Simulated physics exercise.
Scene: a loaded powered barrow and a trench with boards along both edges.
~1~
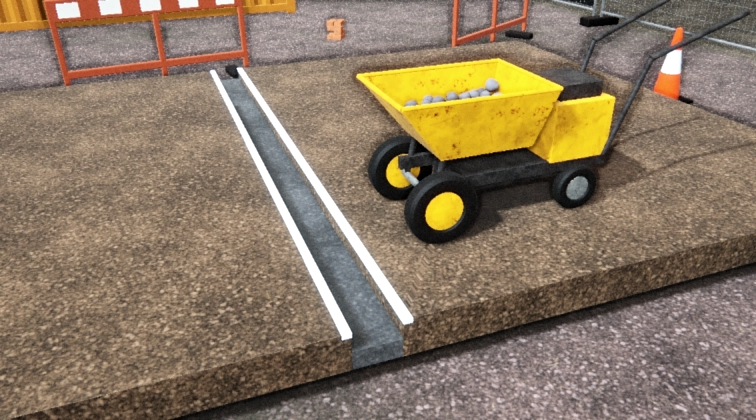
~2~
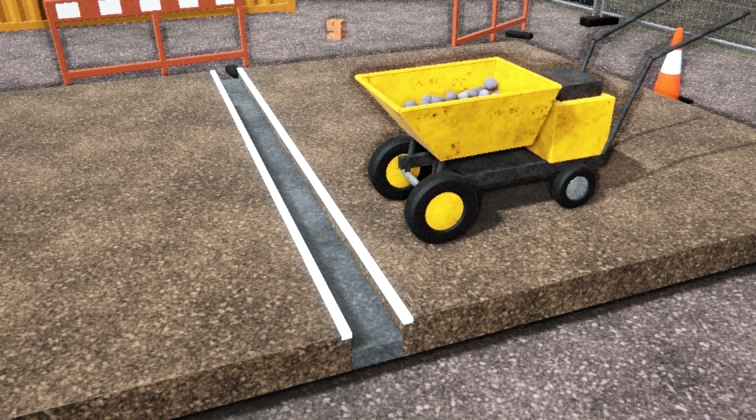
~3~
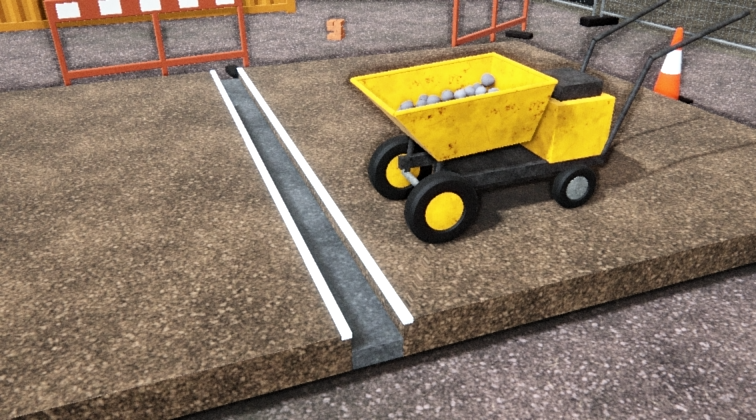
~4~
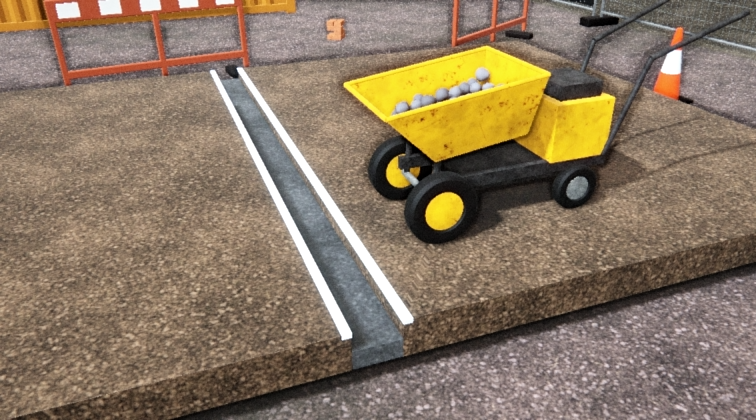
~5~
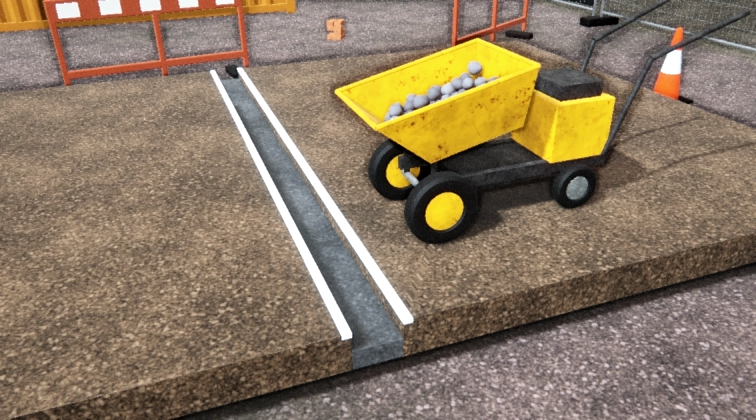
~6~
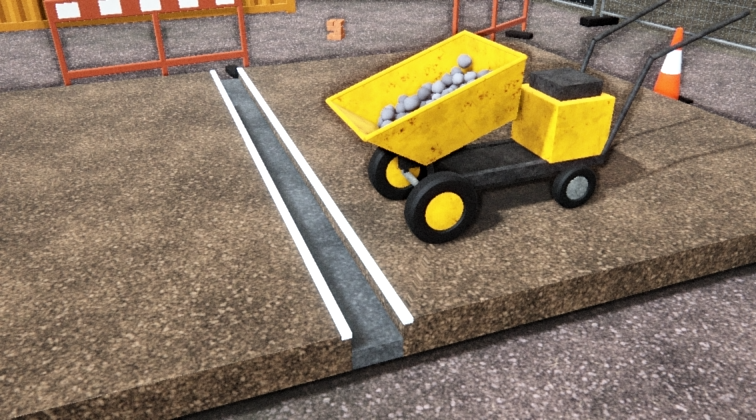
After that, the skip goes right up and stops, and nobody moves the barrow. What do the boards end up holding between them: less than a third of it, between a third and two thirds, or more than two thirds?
They hold less than a third of it.
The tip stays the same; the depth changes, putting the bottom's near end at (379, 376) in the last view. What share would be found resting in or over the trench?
That would give roughly 20 percent.
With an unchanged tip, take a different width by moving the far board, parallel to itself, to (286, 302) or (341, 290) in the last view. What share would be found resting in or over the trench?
The first try gives 60 percent, then the second gives 0 percent.
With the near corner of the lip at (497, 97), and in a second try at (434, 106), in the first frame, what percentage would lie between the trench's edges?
First spot: Roughly 20 percent; second spot: Roughly 60 percent.
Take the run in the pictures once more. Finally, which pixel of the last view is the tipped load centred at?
(274, 239).
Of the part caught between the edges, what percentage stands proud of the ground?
20 in a hundred.
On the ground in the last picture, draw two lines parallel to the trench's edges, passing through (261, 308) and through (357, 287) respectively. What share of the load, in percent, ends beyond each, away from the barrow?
The first comes to 20 %, the second to 60 %.
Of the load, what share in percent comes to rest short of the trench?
About 0 %.
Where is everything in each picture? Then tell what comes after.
Lip of the skip at (402, 110), level; top of the load at (475, 107), round cobbles; first edge of the trench at (382, 280); far edge at (326, 293), the trench under half as wide as the skip, and shallow for its width, in the first frame.
Lip of the skip at (400, 111), level; top of the load at (474, 106), in the second frame.
Lip of the skip at (395, 114), tipped barely; top of the load at (482, 107), in the third frame.
Lip of the skip at (387, 120), tipped a little; top of the load at (477, 104), in the fourth frame.
Lip of the skip at (377, 128), tipped a little; top of the load at (474, 95), in the fifth frame.
Lip of the skip at (366, 139), tipped clearly; top of the load at (471, 78); first edge of the trench at (382, 280); far edge at (326, 293), in the sixth frame.
Soon, skip tipped steeply; all in the skip.
A while on, skip tipped right over; most in the skip; a stray few in or heaped over the trench; a small part beyond it; a stray few falling.
Towards the end, skip tipped right over; about a third in the skip; a small part in or heaped over the trench; about half beyond it.
Finally, skip tipped right over; about a third in the skip; a small part in or heaped over the trench; about half beyond it.
